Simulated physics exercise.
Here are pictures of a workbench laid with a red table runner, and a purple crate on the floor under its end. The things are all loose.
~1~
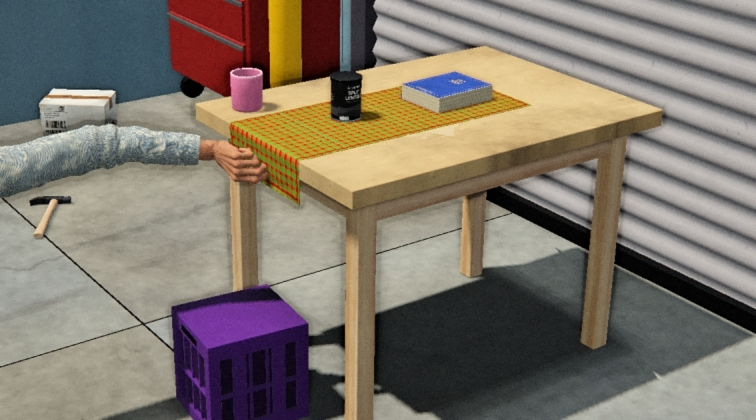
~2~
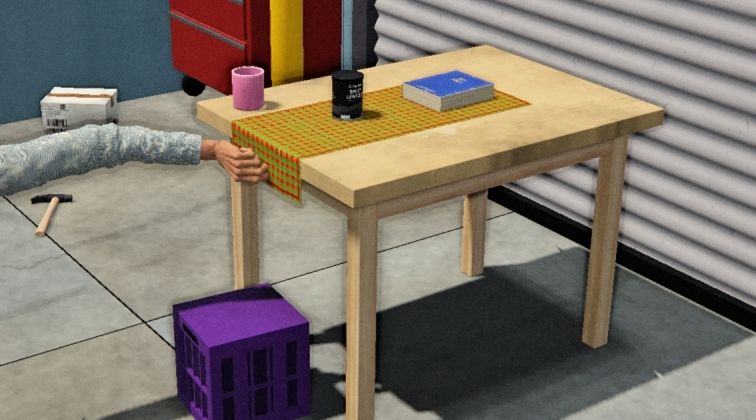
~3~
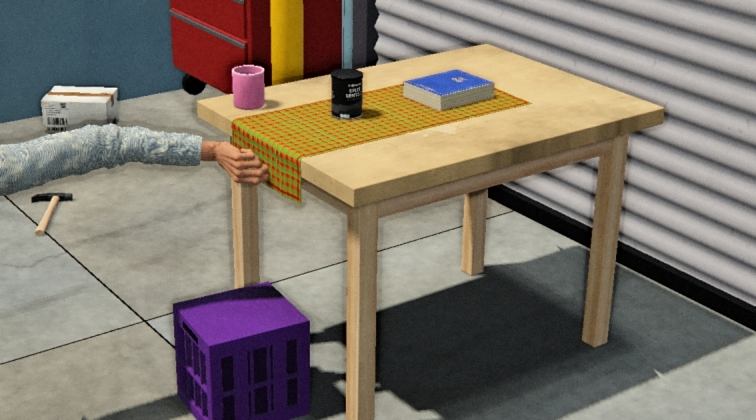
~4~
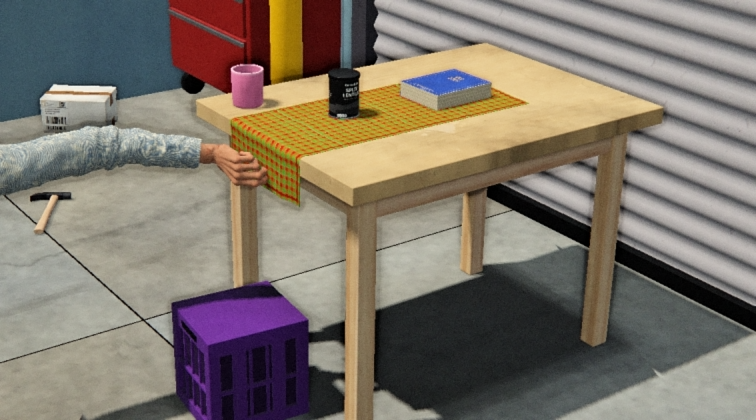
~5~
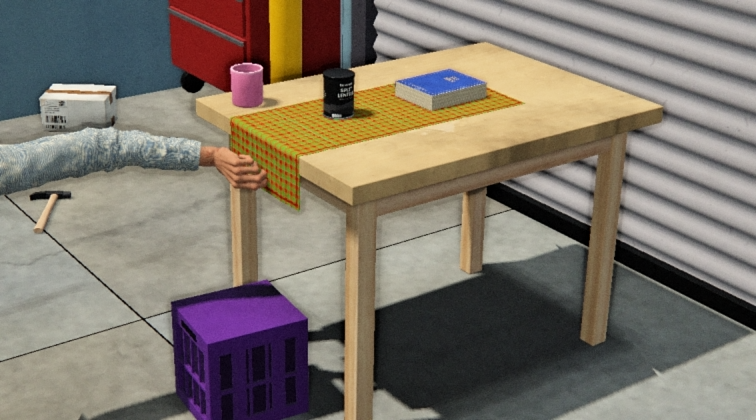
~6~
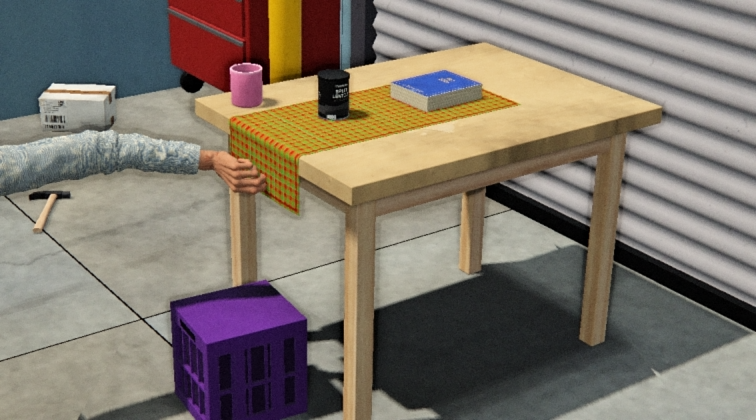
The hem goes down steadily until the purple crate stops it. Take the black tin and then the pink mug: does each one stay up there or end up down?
Taken in turn, the black tin ends up down; the pink mug stays put up there.
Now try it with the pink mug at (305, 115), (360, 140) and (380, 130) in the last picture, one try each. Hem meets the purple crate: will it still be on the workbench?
Position one sees it go off the side, position two sees it stay put, position three sees it stay put.
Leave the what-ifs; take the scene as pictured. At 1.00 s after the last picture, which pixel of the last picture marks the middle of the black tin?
Approximate spot: (277, 107).
Then, 0.40 s on from there, hem going down; tin carried along near (313, 99); mug in place.
Then, 1.00 s on from there, hem going down; tin carried along near (277, 107); mug in place.
Then, 1.60 s on from there, hem on the crate; tin down below near (216, 239); mug in place.
In the end, hem on the crate; tin down below near (211, 275); mug in place. The black tin is carried off the end and the pink mug stays on the table.
